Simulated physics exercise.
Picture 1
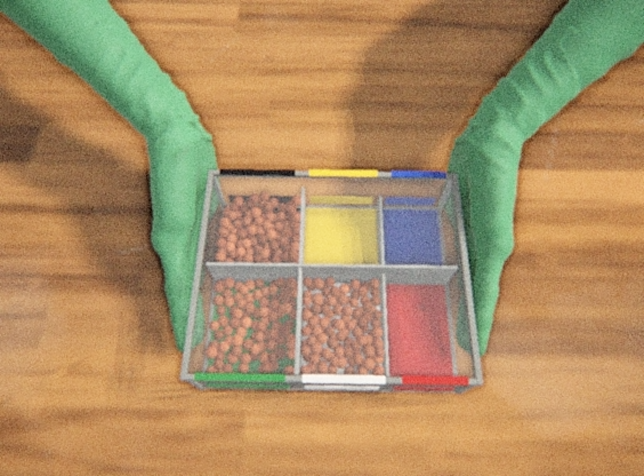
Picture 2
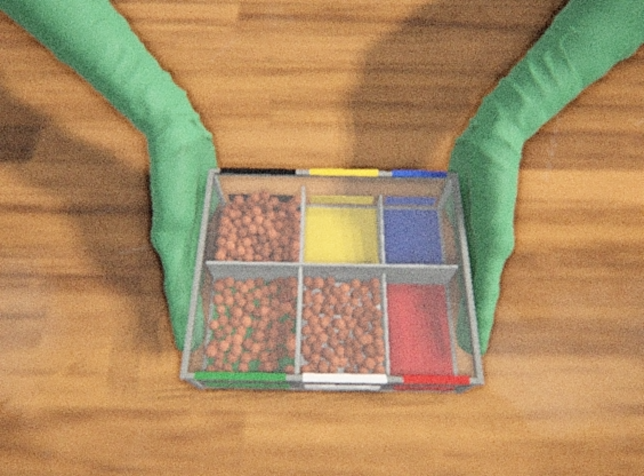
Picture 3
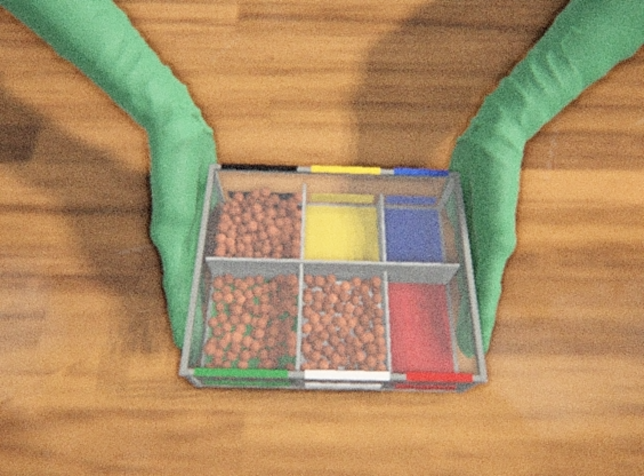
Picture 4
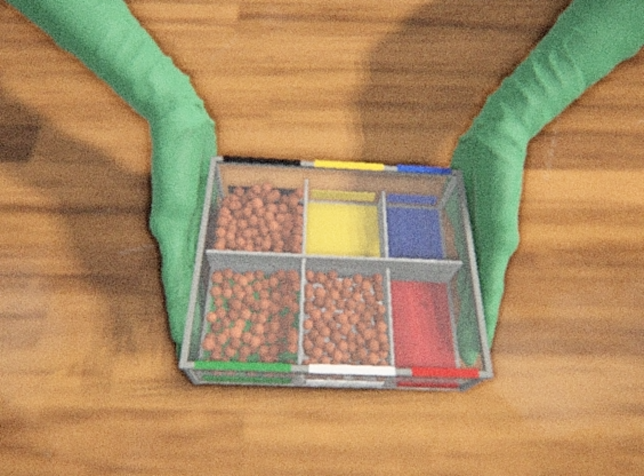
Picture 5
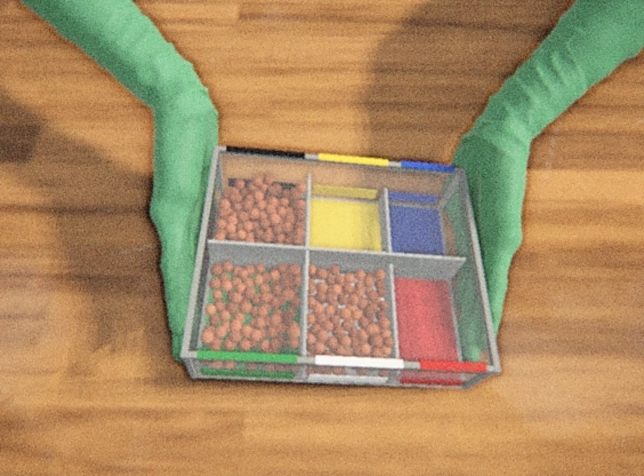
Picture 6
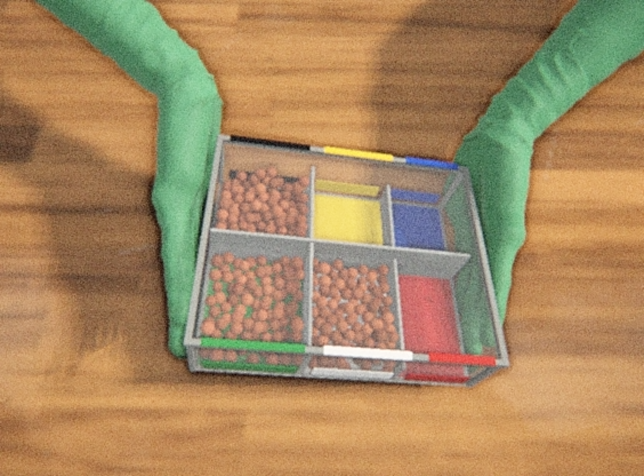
On a wooden floor, two green-gloved hands hold a clear, divided box flat, its black, green and white sections filled with reddish-brown pellets and its yellow, blue and red ones empty. The hands then gradually tilt the box slightly, raising its front left corner most, while the pellets stay in their sections.
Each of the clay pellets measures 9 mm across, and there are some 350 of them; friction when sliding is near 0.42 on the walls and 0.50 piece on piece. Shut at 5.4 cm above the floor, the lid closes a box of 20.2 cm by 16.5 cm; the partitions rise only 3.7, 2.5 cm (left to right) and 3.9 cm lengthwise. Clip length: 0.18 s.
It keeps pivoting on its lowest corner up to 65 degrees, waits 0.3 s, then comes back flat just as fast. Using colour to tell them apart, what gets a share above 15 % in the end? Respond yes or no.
Red: No; blue: No; green: Yes; yellow: No; white: Yes; black: Yes.
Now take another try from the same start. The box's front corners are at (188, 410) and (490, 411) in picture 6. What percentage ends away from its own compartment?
I'd put it at about 10 per cent.
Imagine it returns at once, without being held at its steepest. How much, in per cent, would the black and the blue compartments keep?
In that case black 35; blue 0.
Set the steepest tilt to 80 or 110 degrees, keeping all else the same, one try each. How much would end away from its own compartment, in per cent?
Some 30 and 50 per cent.
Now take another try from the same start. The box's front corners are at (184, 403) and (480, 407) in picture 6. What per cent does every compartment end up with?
By the end red holds 0%, blue holds 0%, green holds 30%, yellow holds 0%, white holds 35% and black holds 35%.
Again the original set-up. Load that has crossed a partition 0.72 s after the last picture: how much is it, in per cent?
About 5 %.
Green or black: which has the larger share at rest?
Black comes out ahead.
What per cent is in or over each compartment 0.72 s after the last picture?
Shares - red: 5; blue: 0; green: 25; yellow: 0; white: 30; black: 40.
Then, 0.72 s after the last picture, tilt 65 degrees; red 5 %, green 25 %, white 30 %, black 40 %.
Then, 1.20 s after the last picture, tilt 36 degrees; red 5 %, blue 5 %, green 25 %, white 30 %, black 35 %.
Then, 1.75 s after the last picture, tilt 0 degrees; red 5 %, blue 5 %, green 25 %, white 30 %, black 35 %.
In the end, red 5 %, blue 5 %, green 25 %, yellow 0 %, white 30 %, black 35 %.
